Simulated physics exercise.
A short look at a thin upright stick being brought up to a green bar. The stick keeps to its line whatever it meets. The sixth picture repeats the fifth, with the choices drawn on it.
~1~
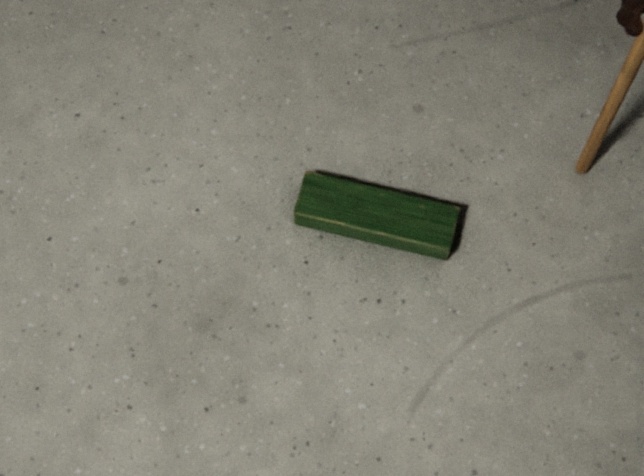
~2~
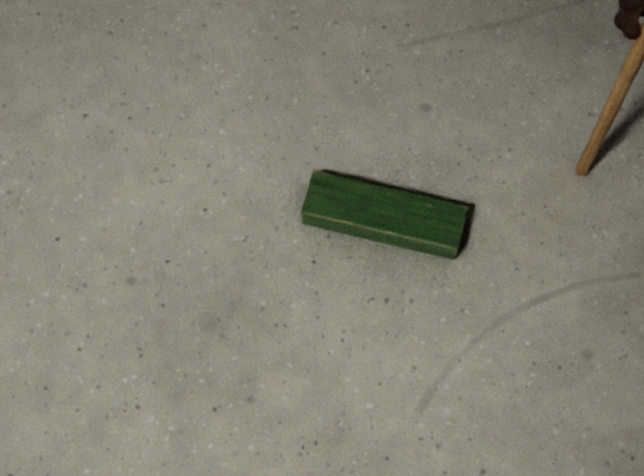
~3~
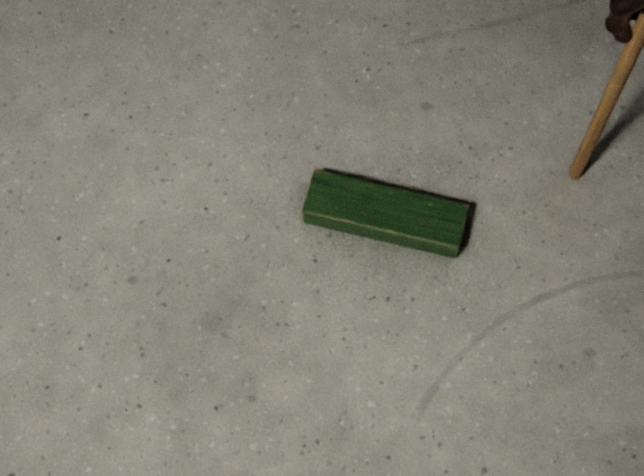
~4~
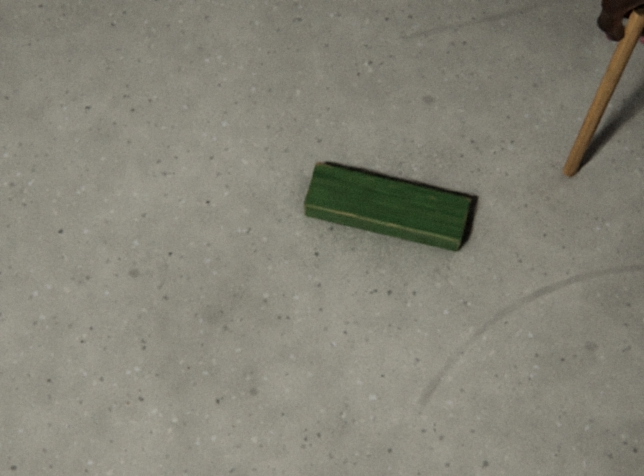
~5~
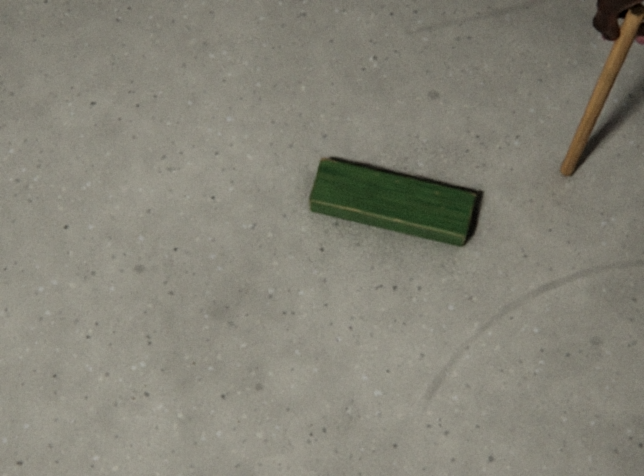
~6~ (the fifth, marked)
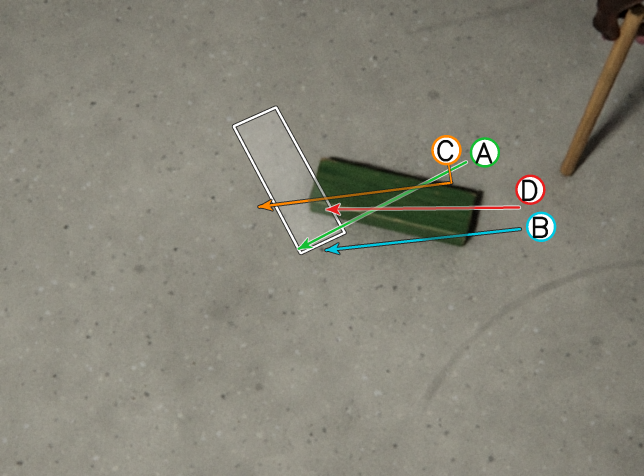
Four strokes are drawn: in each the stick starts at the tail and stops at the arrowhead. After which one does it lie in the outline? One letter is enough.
Take B.
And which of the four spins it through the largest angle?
Stroke B.
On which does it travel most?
D.
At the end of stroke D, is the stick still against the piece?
Yes.
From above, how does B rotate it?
It turns clockwise.
On the marked copy, A from (466, 162) to (299, 249); B from (520, 229) to (326, 250); C from (452, 183) to (259, 207); D from (519, 207) to (327, 209).
Following B. Soon after the start, foot of the stick (450, 237), piece (371, 192).
Later, foot of the stick (380, 245), piece (317, 177).
In the end, foot of the stick (326, 251), piece (288, 167); it fills the outline.
As for the rest, A leaves the piece out of the outline, at (353, 257); C leaves the piece out of the outline, at (376, 221); D leaves the piece out of the outline, at (236, 199).
